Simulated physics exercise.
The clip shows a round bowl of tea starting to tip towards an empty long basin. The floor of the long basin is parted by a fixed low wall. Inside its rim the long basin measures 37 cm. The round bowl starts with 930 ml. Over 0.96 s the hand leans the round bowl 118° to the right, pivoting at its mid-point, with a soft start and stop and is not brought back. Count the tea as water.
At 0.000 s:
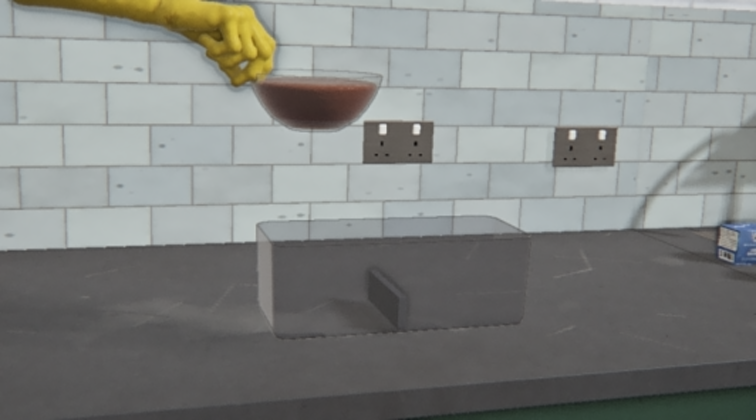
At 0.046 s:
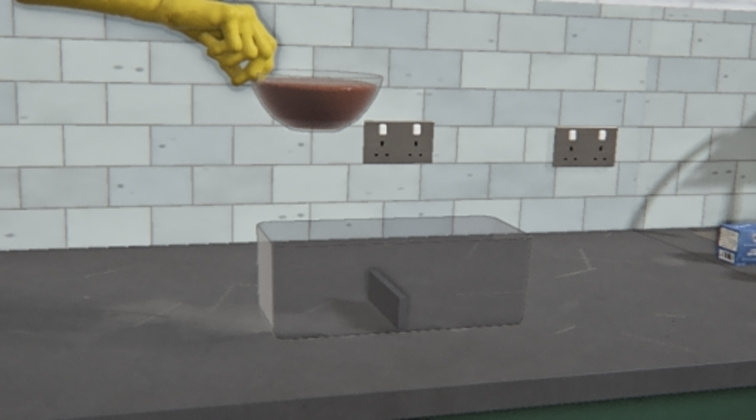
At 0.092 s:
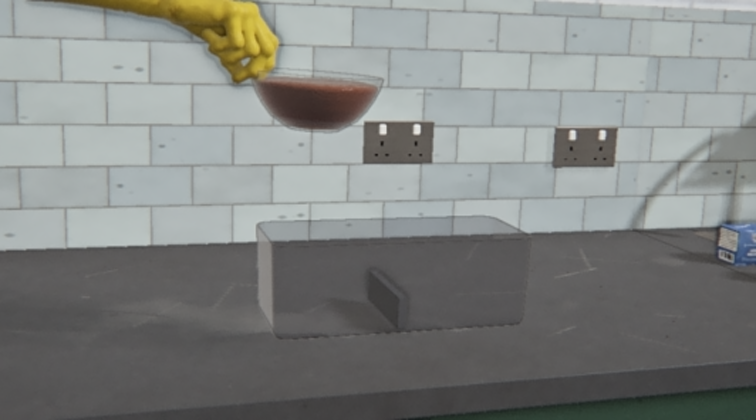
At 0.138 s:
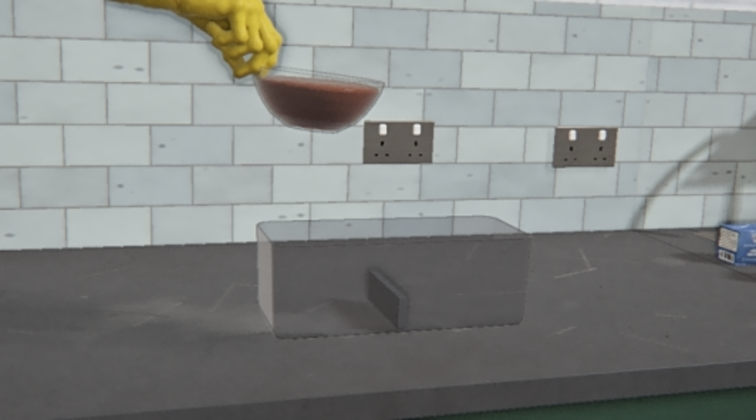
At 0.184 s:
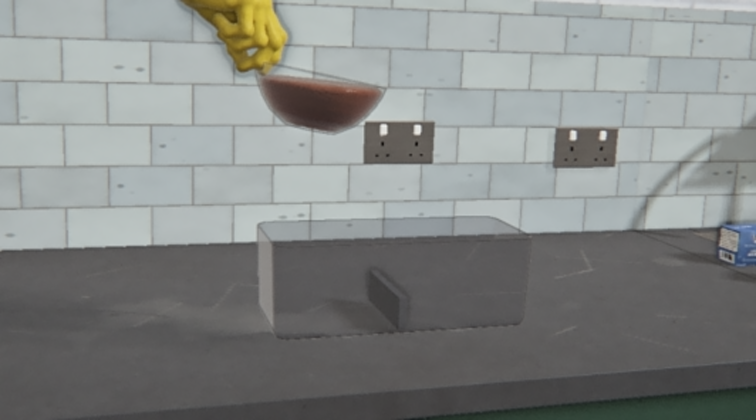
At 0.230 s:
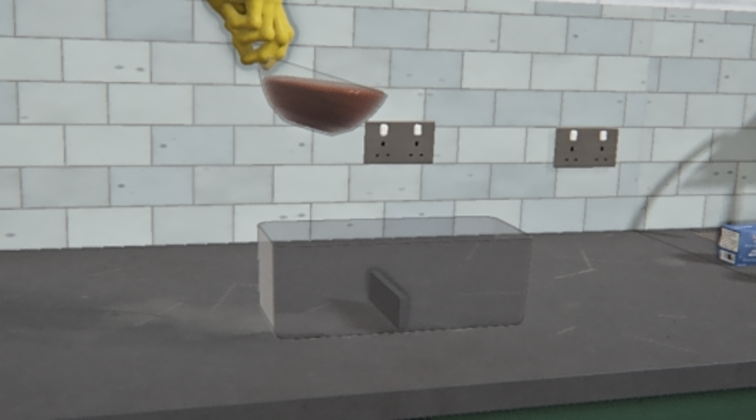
On a kitchen counter, a yellow-gloved hand slowly tilting a clear round bowl of brown liquid rightward above an empty transparent basin.
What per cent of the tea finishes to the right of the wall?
The far part has some 80 per cent.
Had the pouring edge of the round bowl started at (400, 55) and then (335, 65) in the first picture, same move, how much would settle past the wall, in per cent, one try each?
First 85, then 45 per cent.
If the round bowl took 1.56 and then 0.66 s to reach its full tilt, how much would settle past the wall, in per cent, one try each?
First 85, then 65 per cent.
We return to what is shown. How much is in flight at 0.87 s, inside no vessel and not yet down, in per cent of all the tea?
Near 1 in a hundred.
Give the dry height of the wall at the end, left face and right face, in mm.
Some 38 mm on the left and 18 mm on the right.
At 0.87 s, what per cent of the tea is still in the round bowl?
Some 0 per cent.
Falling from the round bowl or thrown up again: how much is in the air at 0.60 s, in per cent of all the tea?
Some 50 per cent.
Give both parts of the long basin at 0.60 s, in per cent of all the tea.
Left about 0, right about 32.
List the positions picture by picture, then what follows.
In the first frame, tilt 0°; pouring edge (379, 76); surface from (252, 81) to (374, 83); the long basin's rim runs from (264, 235) to (513, 228); the wall's top is at (387, 284).
In the second frame, tilt 1°; pouring edge (380, 77); surface from (253, 81) to (374, 84).
In the third frame, tilt 3°; pouring edge (380, 79); surface from (254, 80) to (375, 85).
In the fourth frame, tilt 6°; pouring edge (381, 83); surface from (255, 78) to (376, 86).
In the fifth frame, tilt 10°; pouring edge (383, 89); surface from (259, 78) to (379, 88).
In the sixth frame, tilt 16°; pouring edge (384, 95); surface from (262, 78) to (382, 91).
After 0.60 s the tilt is 81° and 18 per cent is still to pour, 0 is left of the wall and 32 right of it.
After 0.87 s the tilt is 115° and 0 per cent is still to pour, 18 is left of the wall and 80 right of it.
After 1.15 s the tilt is 118° and 0 per cent is still to pour, 19 is left of the wall and 80 right of it.
After 1.46 s the tilt is 118° and 0 per cent is still to pour, 19 is left of the wall and 80 right of it.
In the end 19 per cent lies left of the wall, 80 right of it and 1 outside.
